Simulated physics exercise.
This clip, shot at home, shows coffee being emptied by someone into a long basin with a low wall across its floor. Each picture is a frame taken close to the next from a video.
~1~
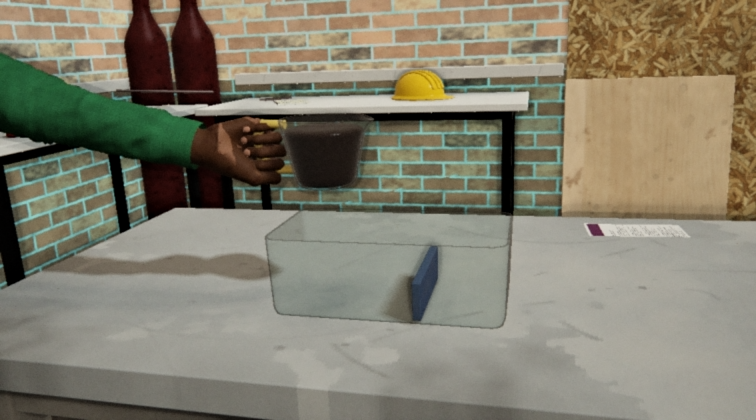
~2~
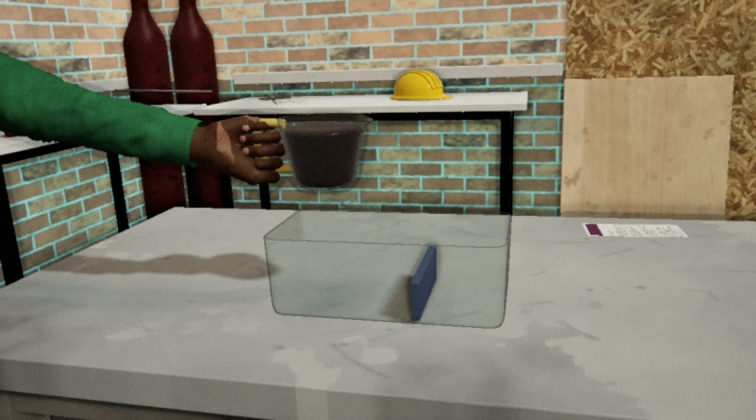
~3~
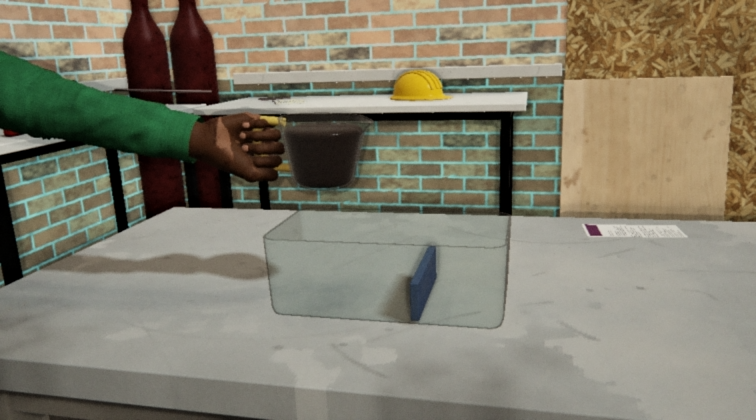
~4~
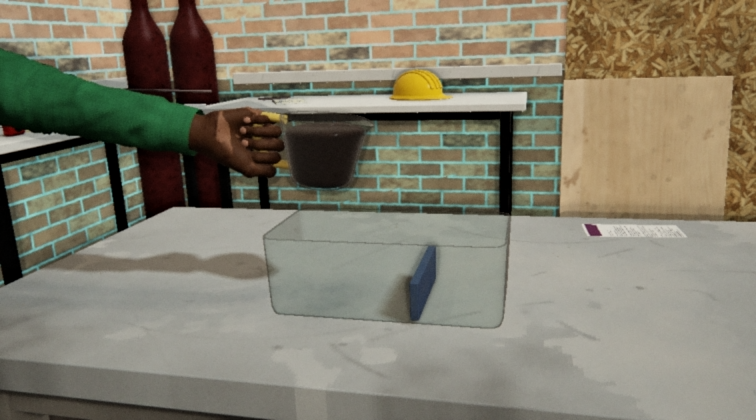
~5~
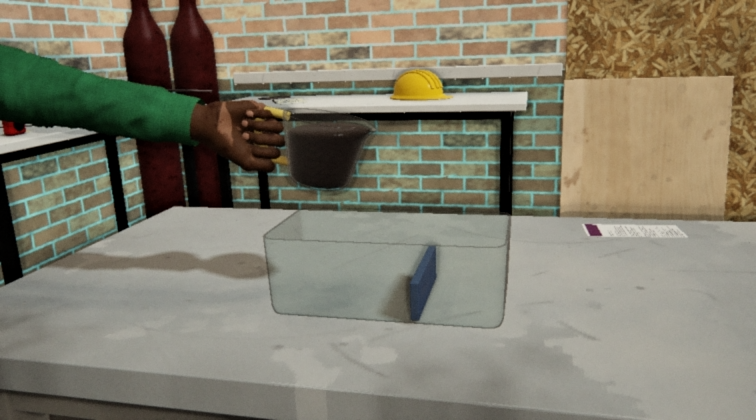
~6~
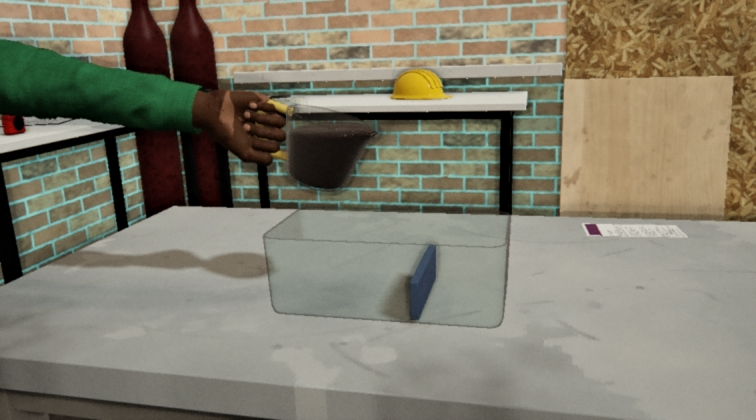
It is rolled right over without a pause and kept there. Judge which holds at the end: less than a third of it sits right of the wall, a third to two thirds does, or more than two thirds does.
The share right of the wall ends up below a third.
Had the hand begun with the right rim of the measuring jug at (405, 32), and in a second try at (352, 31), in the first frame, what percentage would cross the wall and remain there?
80 % and 30 %.
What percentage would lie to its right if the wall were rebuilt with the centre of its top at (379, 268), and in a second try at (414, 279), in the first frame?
You'd get roughly 90 per cent the first time and roughly 55 per cent the second.
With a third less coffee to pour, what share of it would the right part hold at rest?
Estimate: Around 0 per cent.
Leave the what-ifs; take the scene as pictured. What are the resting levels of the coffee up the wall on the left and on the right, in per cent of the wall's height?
On the left 30 %, on the right 10 %.
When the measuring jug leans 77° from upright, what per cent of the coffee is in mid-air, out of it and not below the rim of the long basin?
20 per cent.
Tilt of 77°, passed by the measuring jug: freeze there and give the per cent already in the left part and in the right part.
You'd find 15 per cent on the left and 15 per cent on the right.
A moment on, the measuring jug is tipped on its side and 46 per cent is still to pour, 17 is left of the wall and 16 right of it.
Next, the measuring jug is tipped right over and 1 per cent is still to pour, 74 is left of the wall and 22 right of it.
Then the measuring jug is tipped right over and 0 per cent is still to pour, 76 is left of the wall and 23 right of it.
Later the measuring jug is tipped right over and 0 per cent is still to pour, 76 is left of the wall and 23 right of it.
In the end 76 per cent lies left of the wall, 23 right of it and 1 outside.
